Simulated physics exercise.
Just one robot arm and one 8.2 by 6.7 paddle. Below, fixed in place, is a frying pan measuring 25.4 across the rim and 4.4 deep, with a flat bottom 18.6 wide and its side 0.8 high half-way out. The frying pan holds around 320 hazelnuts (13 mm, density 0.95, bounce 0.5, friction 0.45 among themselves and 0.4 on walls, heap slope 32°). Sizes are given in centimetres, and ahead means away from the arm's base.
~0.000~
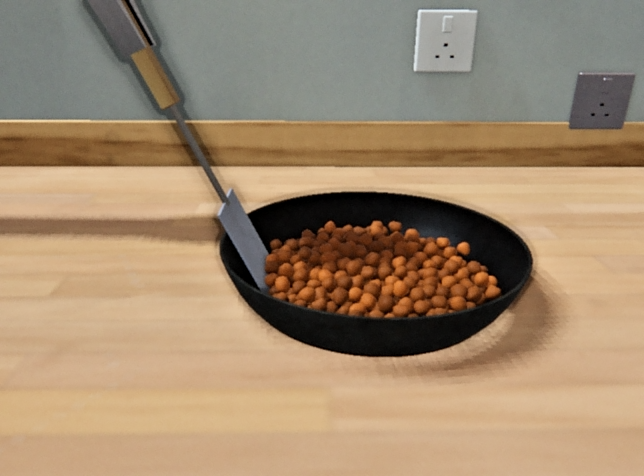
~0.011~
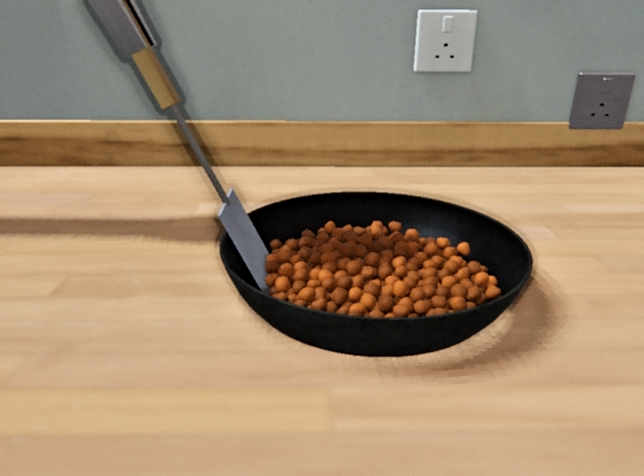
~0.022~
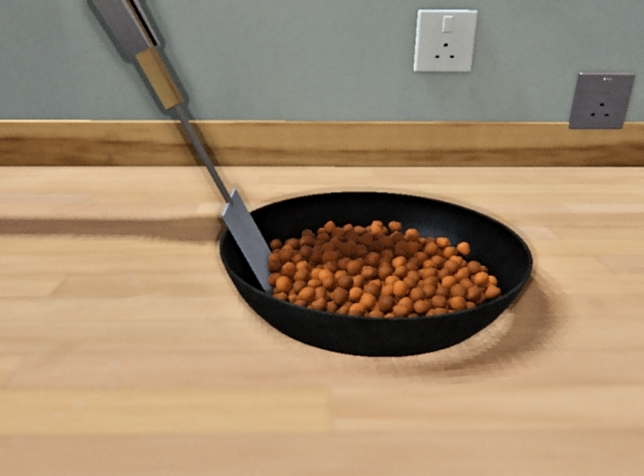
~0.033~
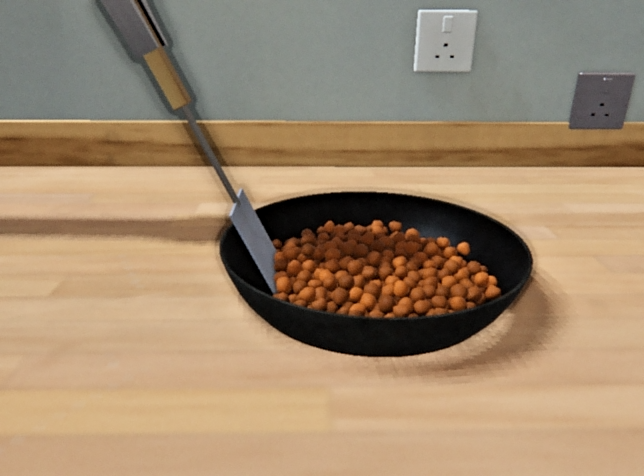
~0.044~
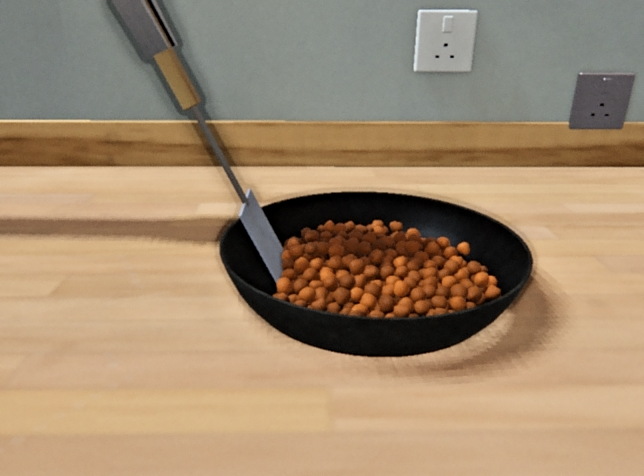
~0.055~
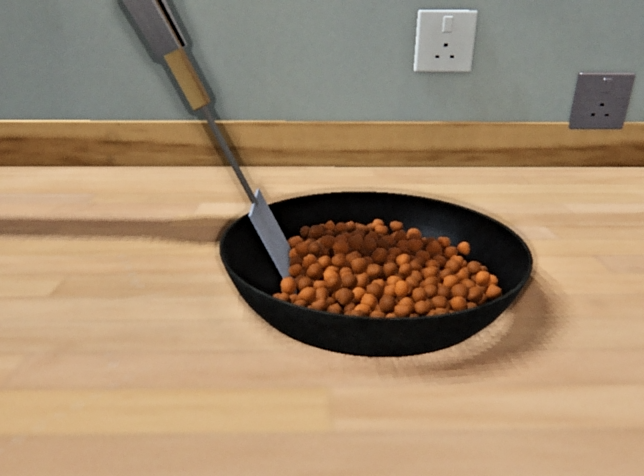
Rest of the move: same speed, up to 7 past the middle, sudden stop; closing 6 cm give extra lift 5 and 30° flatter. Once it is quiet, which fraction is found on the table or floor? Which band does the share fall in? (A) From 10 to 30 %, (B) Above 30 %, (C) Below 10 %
Option C: Below 10 %.
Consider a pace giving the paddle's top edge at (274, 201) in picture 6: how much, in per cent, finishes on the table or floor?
Roughly 15 per cent.
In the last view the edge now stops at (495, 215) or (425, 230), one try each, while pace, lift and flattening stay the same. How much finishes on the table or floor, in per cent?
Roughly 15 and 0 per cent.
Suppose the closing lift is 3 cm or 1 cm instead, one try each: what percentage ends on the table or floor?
First try around 0 percent, second try around 0 percent.
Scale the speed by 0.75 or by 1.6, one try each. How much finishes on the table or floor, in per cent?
0 and 10 %.
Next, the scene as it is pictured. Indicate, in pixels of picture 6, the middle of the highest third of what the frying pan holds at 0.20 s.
I'd put it close to (428, 253).
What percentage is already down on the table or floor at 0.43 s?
My estimate is roughly 5 %.
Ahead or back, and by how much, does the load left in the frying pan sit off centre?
I'd put it at roughly 3.5 cm toward the front.
After 0.13 s, sloping 65°, highest piece 5 above the table; 319 in the frying pan.
After 0.20 s, sloping 54°, highest piece 6 above the table; 319 in the frying pan.
After 0.43 s, sloping 35°, highest piece 6 above the table; 305 in the frying pan, 11 on the table or floor, 3 on the blade or in flight.
After 1.48 s, sloping 35°, highest piece 4 above the table; 305 in the frying pan, 14 on the table or floor.
At rest, 305 in the frying pan, 14 on the table or floor. That is 4 % on the table or floor.
